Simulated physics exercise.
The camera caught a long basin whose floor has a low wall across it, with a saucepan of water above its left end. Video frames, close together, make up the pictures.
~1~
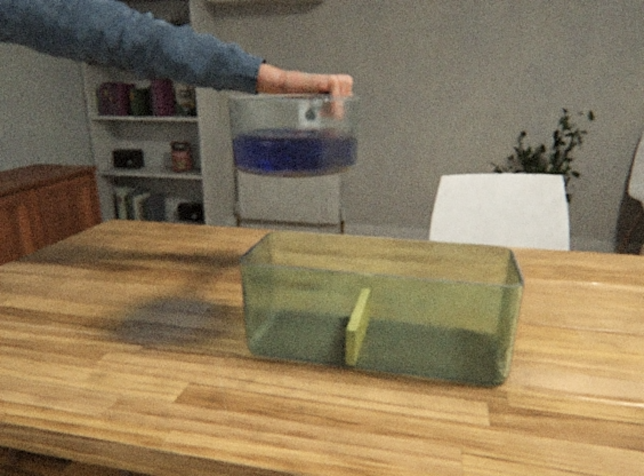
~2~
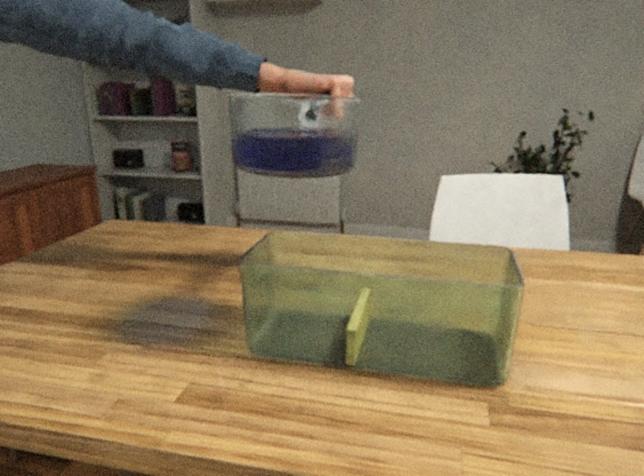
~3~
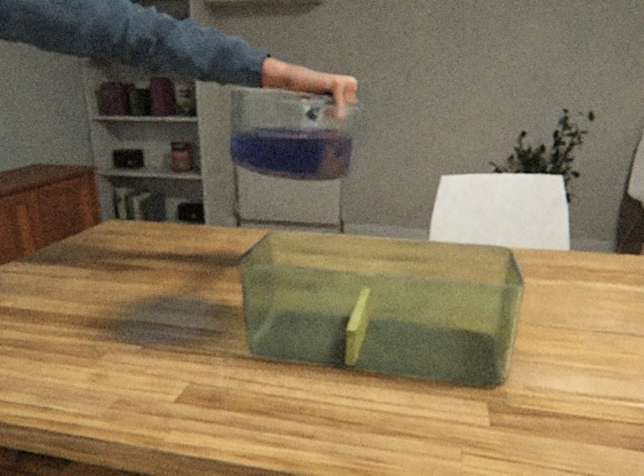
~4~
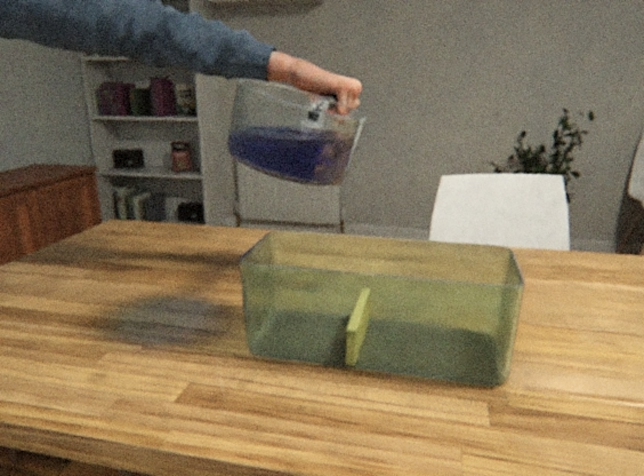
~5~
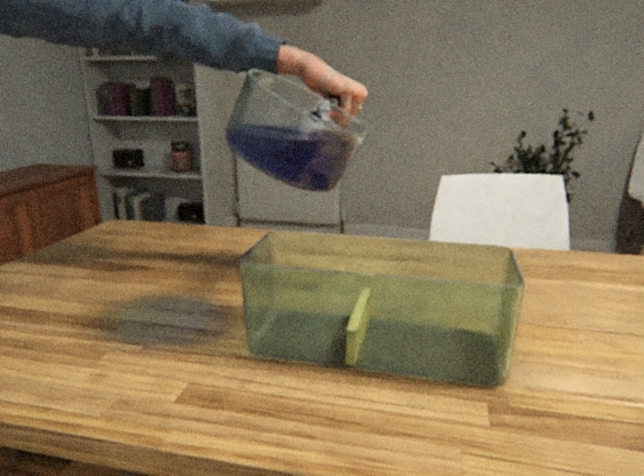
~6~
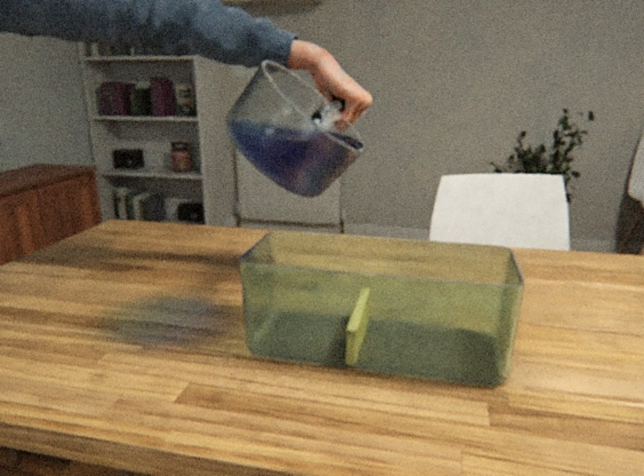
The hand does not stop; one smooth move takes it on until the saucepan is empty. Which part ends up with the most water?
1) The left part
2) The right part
2, the right part.
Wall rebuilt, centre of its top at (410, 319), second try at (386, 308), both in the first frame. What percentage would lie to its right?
Note - case one near 15 %, case two near 45 %.
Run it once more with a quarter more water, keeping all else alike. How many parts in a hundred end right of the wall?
I'd reckon close to 90 %.
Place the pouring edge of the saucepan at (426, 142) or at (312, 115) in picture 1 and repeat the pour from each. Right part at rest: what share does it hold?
In order: Close to 95 and 15 percent.
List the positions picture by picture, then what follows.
The first frame shows tilt 0°; pouring edge (358, 100); surface from (241, 132) to (355, 135); the long basin's rim runs from (256, 246) to (517, 267); the wall's top is at (360, 308).
The second frame shows tilt 2°; pouring edge (359, 102); surface from (241, 131) to (355, 135).
The third frame shows tilt 7°; pouring edge (361, 109); surface from (240, 131) to (355, 137).
The fourth frame shows tilt 16°; pouring edge (364, 120); surface from (238, 128) to (356, 138).
The fifth frame shows tilt 28°; pouring edge (364, 135); surface from (236, 125) to (359, 140).
The sixth frame shows tilt 41°; pouring edge (362, 151); surface from (238, 120) to (364, 142).
A moment on, the tilt is 96° and 33 per cent is still to pour, 0 is left of the wall and 27 right of it.
Next, the tilt is 105° and 9 per cent is still to pour, 9 is left of the wall and 72 right of it.
Then the tilt is 105° and 1 per cent is still to pour, 8 is left of the wall and 88 right of it.
Later the tilt is 105° and 0 per cent is still to pour, 8 is left of the wall and 91 right of it.
Finally, 8 per cent lies left of the wall, 91 right of it and 1 outside.
